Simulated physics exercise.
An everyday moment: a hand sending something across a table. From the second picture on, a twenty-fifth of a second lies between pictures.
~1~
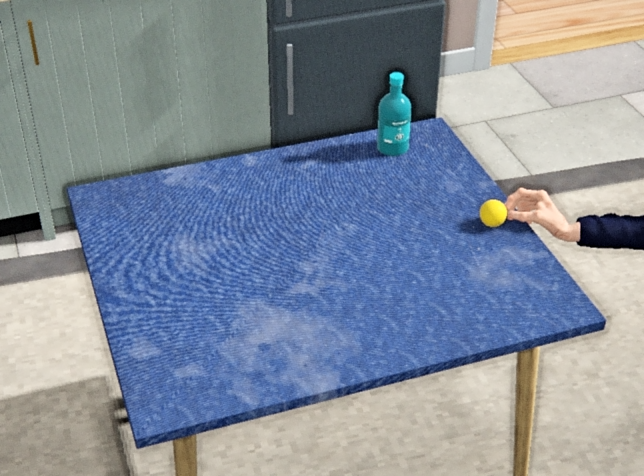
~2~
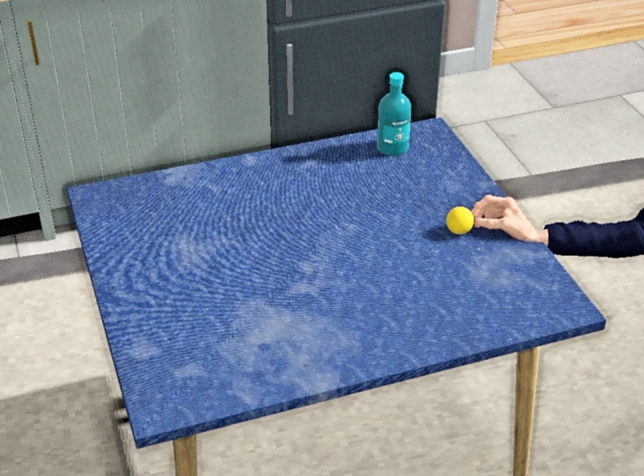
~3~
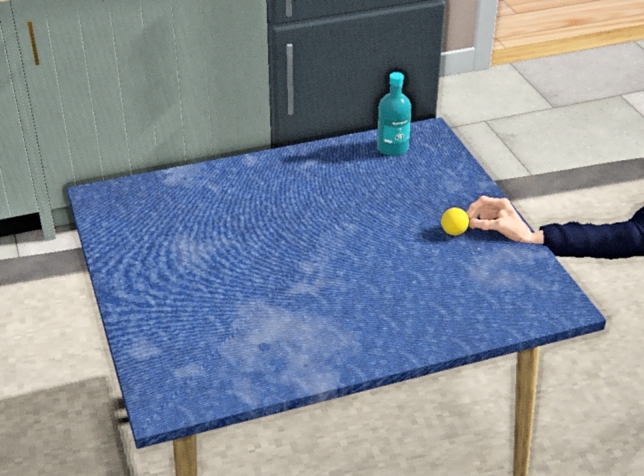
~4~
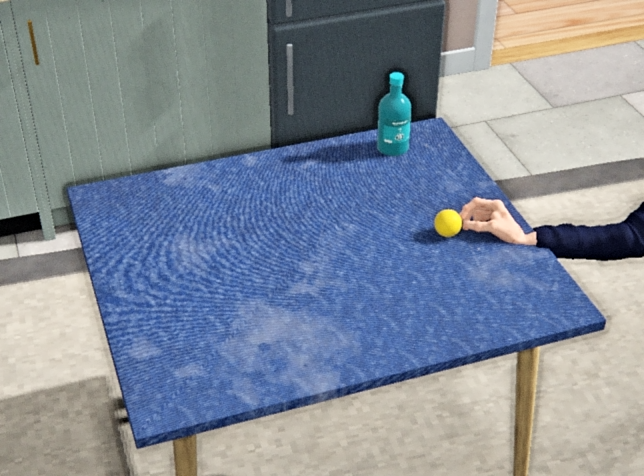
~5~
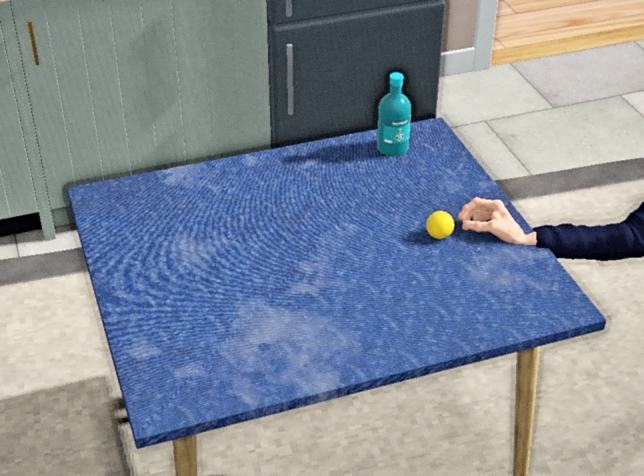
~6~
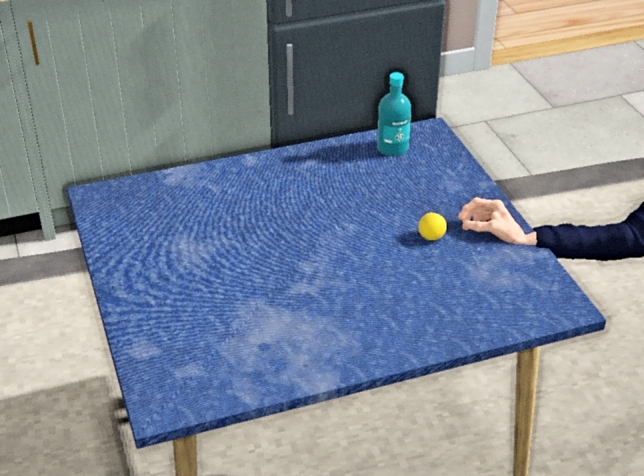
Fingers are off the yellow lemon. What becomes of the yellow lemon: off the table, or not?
The yellow lemon stays on the table.
Then, 0.20 s past the last view, yellow lemon displaced well along near (396, 234).
Then, 0.60 s past the last view, yellow lemon displaced well along near (334, 248).
Then, 1.10 s past the last view, yellow lemon displaced well along near (280, 260).
Finally, moved from the start, yellow lemon. Final places as the last picture's camera would see them, yellow lemon near (254, 265).
